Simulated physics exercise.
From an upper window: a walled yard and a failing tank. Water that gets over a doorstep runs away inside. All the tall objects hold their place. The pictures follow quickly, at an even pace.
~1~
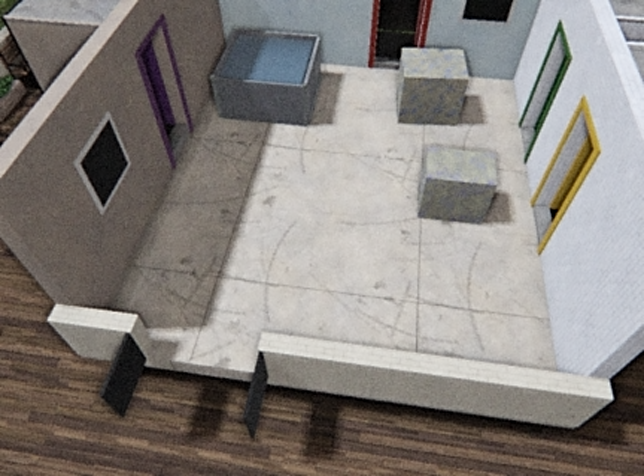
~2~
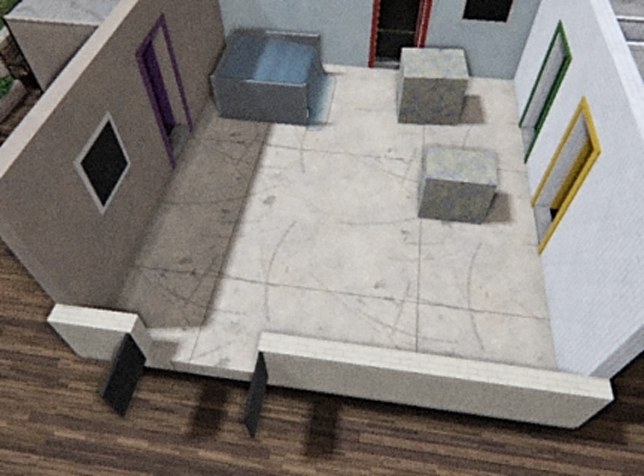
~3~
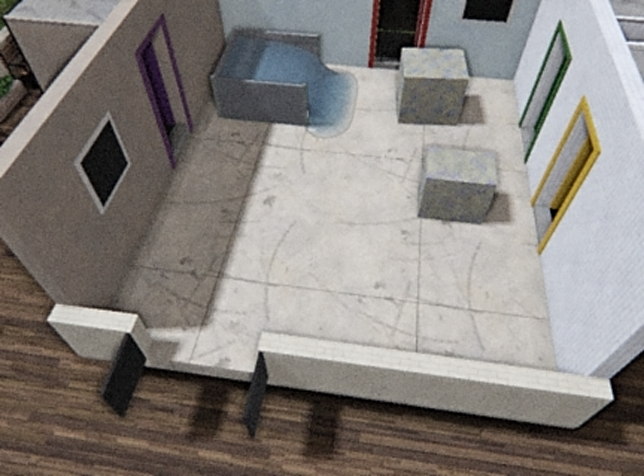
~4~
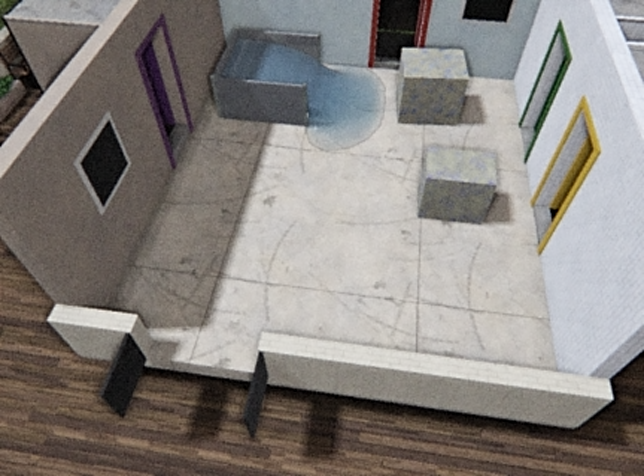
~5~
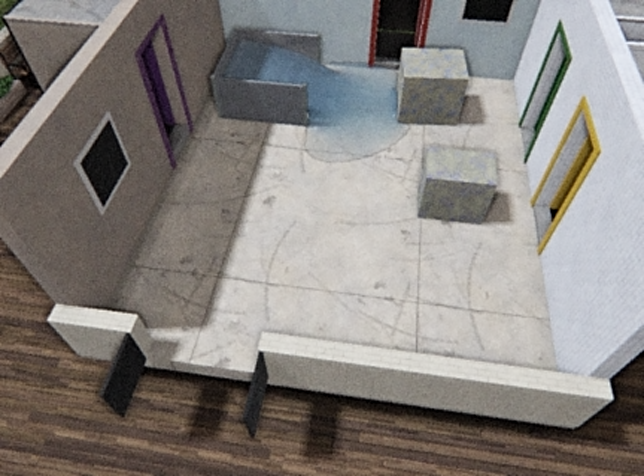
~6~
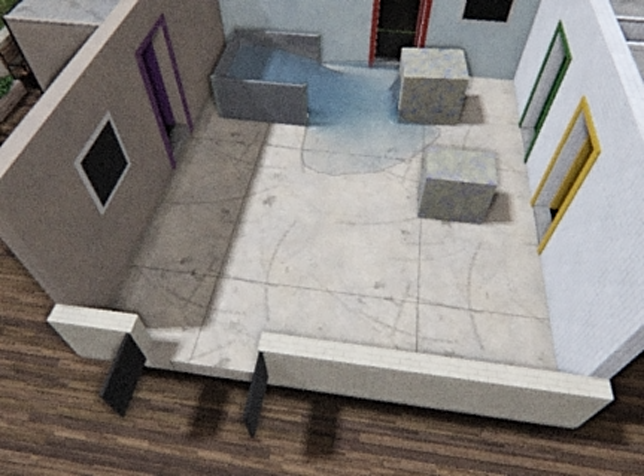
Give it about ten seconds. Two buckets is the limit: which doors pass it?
One by one: The purple door holds within the limit; the red door floods; the yellow door floods; the green door floods.
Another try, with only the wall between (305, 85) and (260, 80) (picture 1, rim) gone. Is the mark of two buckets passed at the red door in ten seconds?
In short: The red door keeps below it.
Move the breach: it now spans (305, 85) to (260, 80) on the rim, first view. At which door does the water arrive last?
I say the door marked red.
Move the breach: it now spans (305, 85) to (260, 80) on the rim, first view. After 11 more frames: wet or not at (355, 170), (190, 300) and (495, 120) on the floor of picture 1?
As listed: Under water, flooded, free of water.
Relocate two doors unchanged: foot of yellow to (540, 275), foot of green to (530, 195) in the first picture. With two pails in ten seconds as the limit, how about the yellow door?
My reading: Yellow door keeps below it.
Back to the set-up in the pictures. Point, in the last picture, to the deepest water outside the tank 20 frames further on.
Around (447, 186).
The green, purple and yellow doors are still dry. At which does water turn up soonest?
It is the green one.
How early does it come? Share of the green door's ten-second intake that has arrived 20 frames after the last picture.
Close to 55 %.
A moment on, water covers 25 % of the floor; the purple door not reached, the red door under two buckets in, the yellow door not reached, the green door under two buckets in.
Next, water covers 35 % of the floor; the purple door not reached, the red door over two buckets in, the yellow door under two buckets in, the green door under two buckets in.
Then, water covers 60 % of the floor; the purple door not reached, the red door far over two buckets in, the yellow door under two buckets in, the green door over two buckets in.
Later, water covers 75 % of the floor; the purple door not reached, the red door far over two buckets in, the yellow door over two buckets in, the green door far over two buckets in.
In the end, water covers 95 % of the floor; the purple door wet at the sill, nothing in, the red door far over two buckets in, the yellow door over two buckets in, the green door far over two buckets in.
